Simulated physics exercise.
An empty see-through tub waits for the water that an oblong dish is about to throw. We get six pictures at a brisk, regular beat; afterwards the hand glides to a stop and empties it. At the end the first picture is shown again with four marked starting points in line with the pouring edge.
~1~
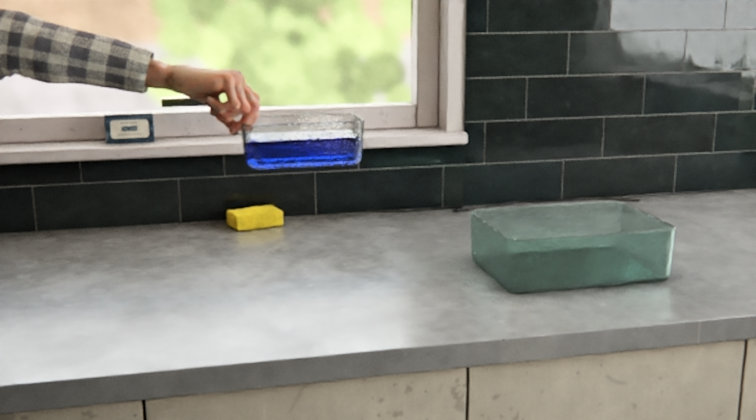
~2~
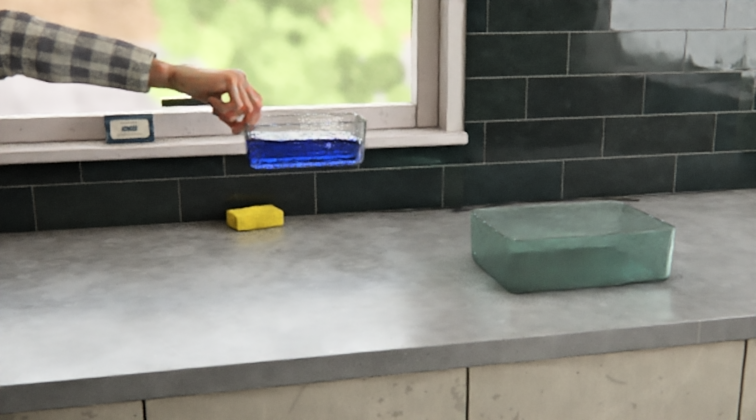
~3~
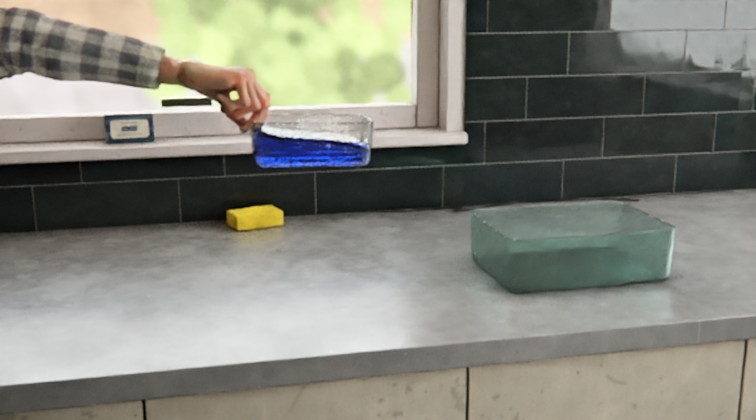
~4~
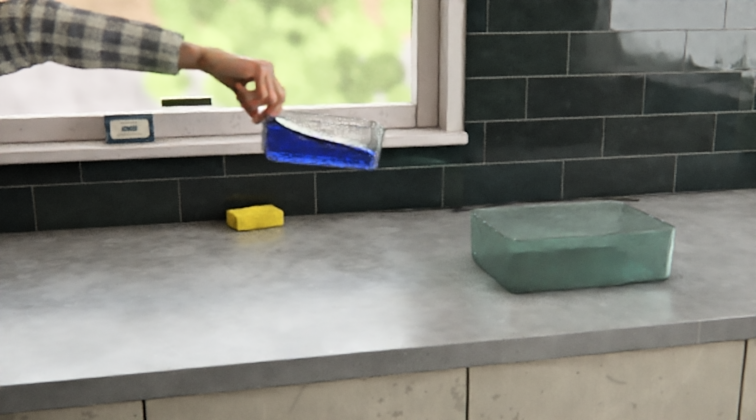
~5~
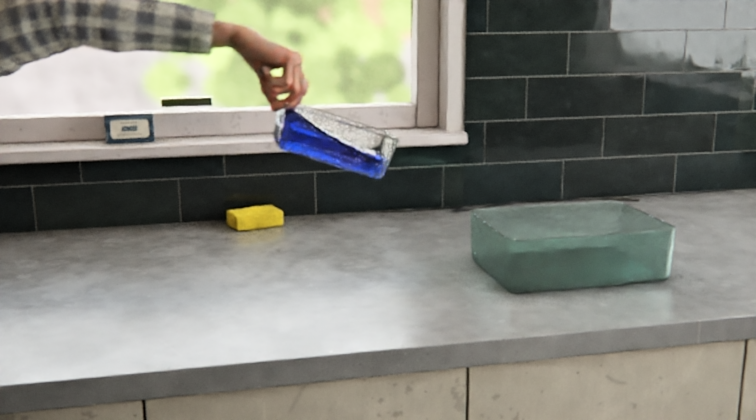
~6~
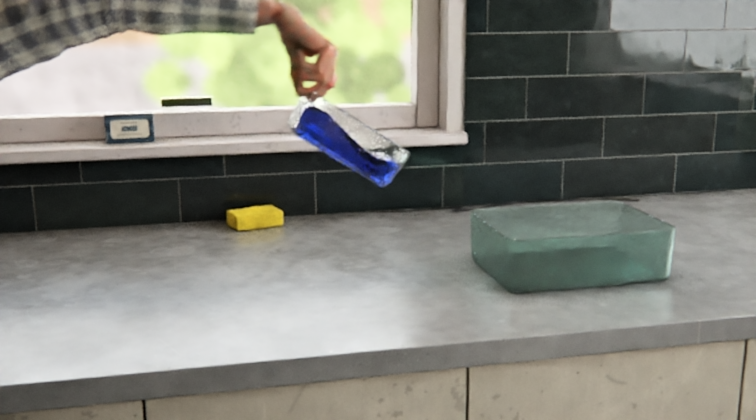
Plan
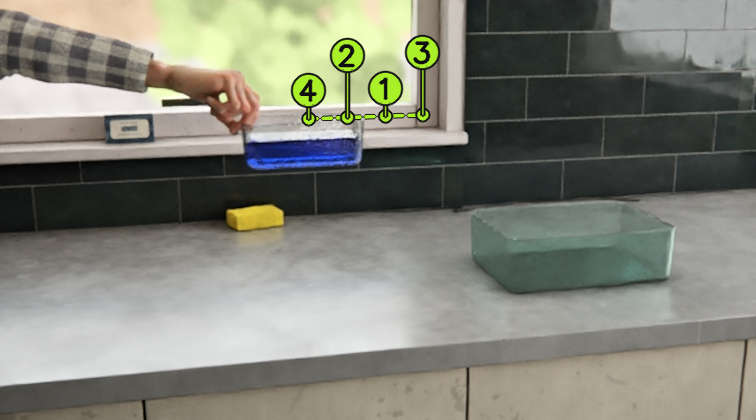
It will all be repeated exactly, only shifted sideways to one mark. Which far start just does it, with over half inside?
I would pick dot 1.
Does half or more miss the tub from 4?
Yes, that goes wrong.
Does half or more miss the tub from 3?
No.
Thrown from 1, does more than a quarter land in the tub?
Yes, it does.
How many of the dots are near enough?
Two of the four.
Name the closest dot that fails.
2 it is.
On the marked copy, 1 at (385, 116); 2 at (347, 117); 3 at (422, 114); 4 at (308, 118).
For dot 1, about 72 % lands in the tub, 22 % falls short and 6 % goes beside or beyond.
For dot 2, about 21 % lands in the tub, 73 % falls short and 6 % goes beside or beyond.
For dot 3, about 81 % lands in the tub, 9 % falls short and 10 % goes beside or beyond.
For dot 4, about 0 % lands in the tub, 98 % falls short.
